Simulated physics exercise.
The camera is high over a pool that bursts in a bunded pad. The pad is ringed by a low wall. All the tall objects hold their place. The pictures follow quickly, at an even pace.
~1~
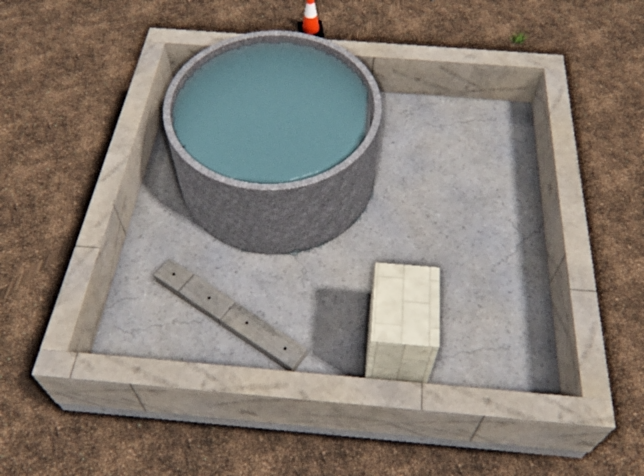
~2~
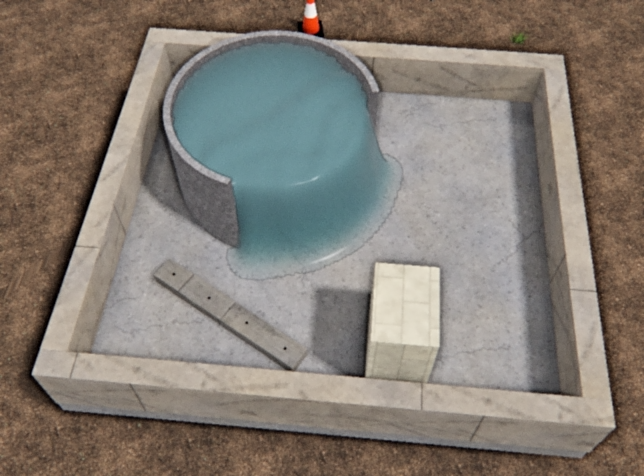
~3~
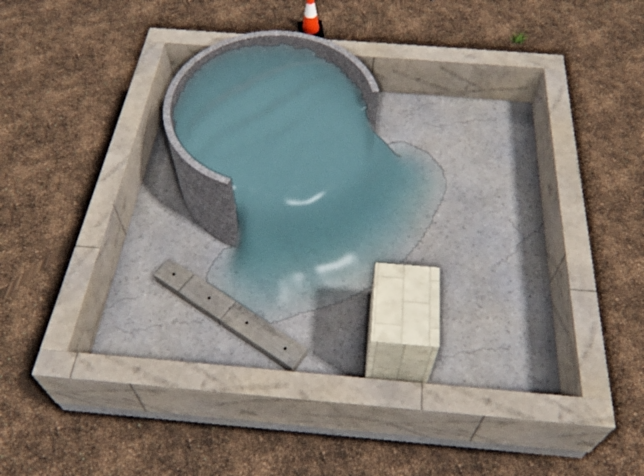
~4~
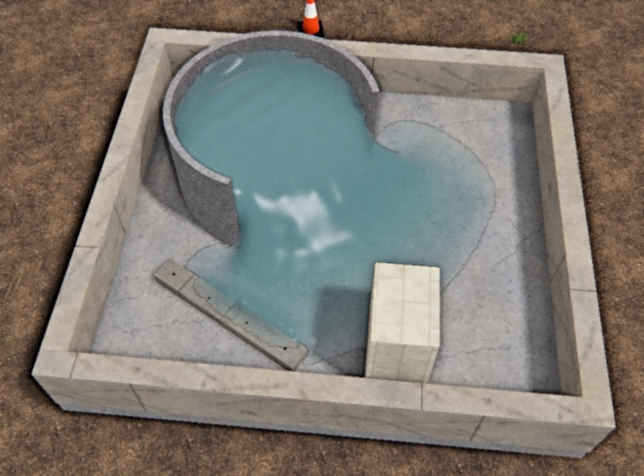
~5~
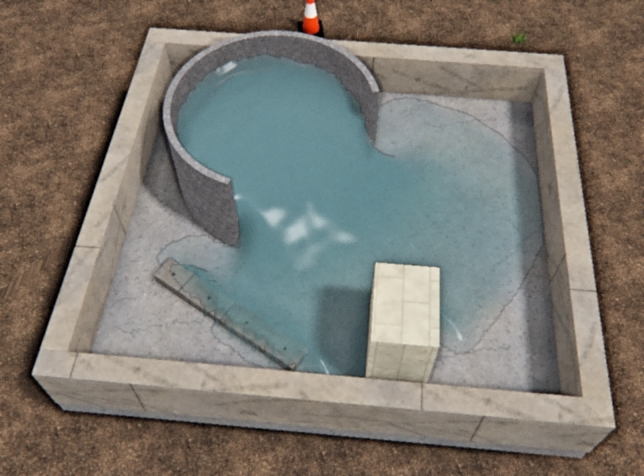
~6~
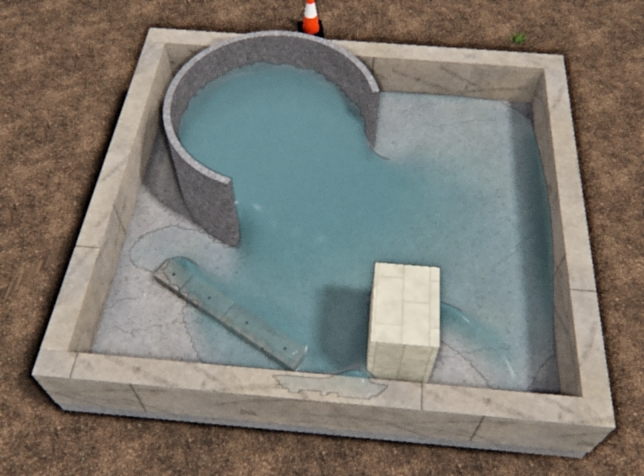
A round pool bursts open at the front and water spreads across the walled pad.
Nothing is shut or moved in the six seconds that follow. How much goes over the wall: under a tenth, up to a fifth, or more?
It loses under a tenth.
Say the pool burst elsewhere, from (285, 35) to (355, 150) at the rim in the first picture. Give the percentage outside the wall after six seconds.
Near 6 in a hundred.
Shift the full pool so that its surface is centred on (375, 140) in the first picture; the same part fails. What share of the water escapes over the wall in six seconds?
About 8 per cent.
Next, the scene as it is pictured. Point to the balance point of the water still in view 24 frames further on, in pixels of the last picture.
Near (339, 206).
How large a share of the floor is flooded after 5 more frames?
About 80 per cent.
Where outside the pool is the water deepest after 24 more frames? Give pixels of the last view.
I would point to (174, 79).
A moment on, water covers 70 % of the floor; the low wall has let 0 % over.
Next, water covers 70 % of the floor; the low wall has let 1 % over.
Then, water covers 75 % of the floor; the low wall has let 3 % over.
Later, water covers 80 % of the floor; the low wall has let 3 % over.
In the end, water covers 80 % of the floor; the low wall has let 3 % over.
